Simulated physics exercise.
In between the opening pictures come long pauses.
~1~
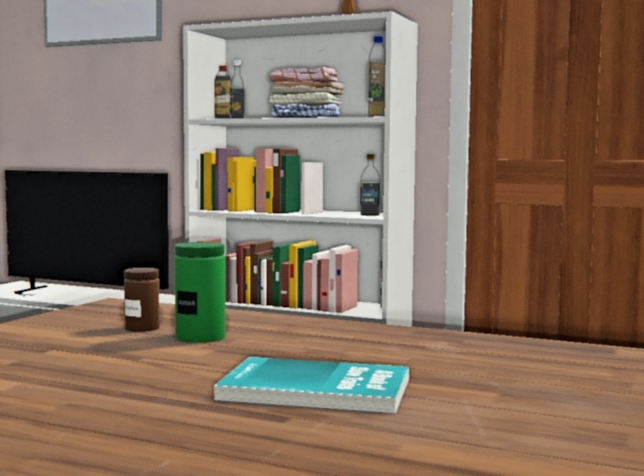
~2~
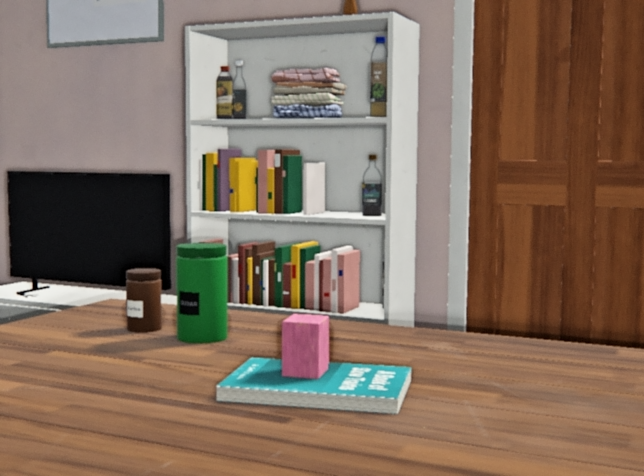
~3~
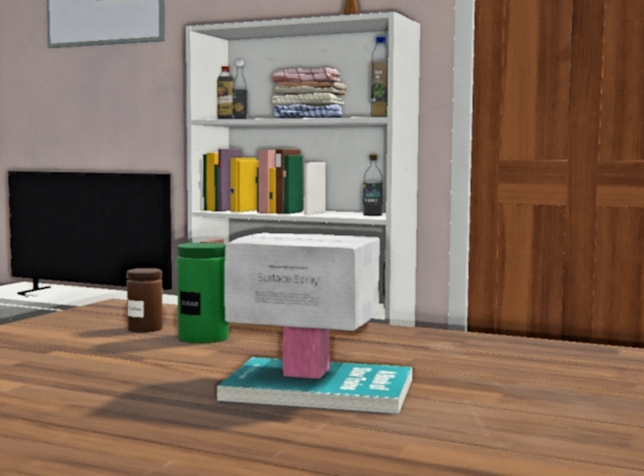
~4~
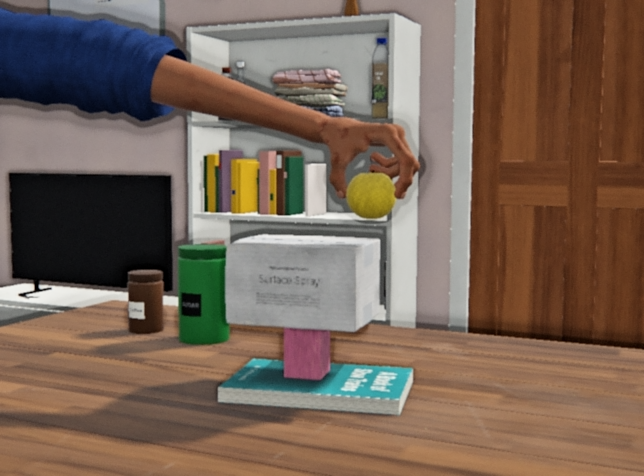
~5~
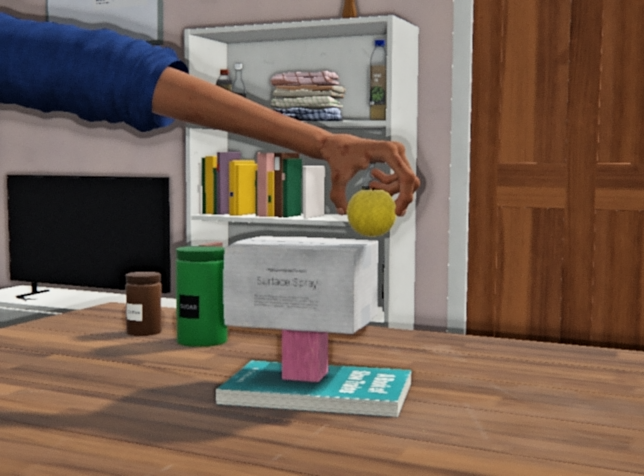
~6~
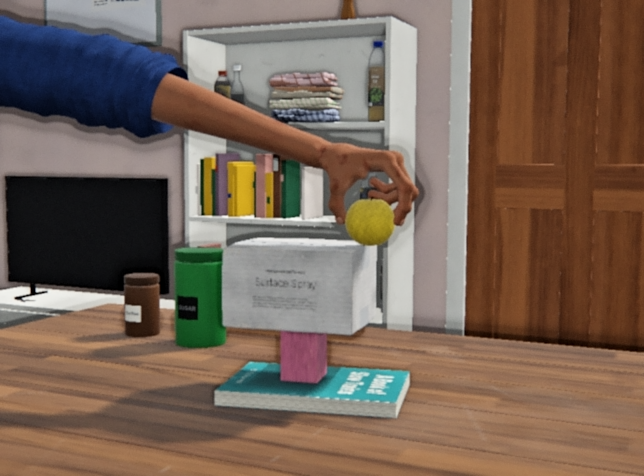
The footage shows a turquoise book on a wooden table beside two jars, then a pink block and a white box stacked on it, before a hand from the left lowers a yellow apple slightly onto the box's right side.
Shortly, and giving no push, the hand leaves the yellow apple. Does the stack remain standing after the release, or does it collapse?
The stack collapses.
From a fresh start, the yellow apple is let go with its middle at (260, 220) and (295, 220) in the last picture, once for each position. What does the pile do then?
Try one: Collapse. Try two: Stable.
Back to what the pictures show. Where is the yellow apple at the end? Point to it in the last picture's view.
It ends up close to (539, 389).
Then, 0.40 s past the last view, yellow apple now fallen.
Then, 0.50 s past the last view, things are still on the move.
Then, 0.80 s past the last view, nothing new.
Finally, fallen, yellow apple; the other 5 still in place. Final places as the last picture's camera would see them, yellow apple near (540, 389). The pile gives way.
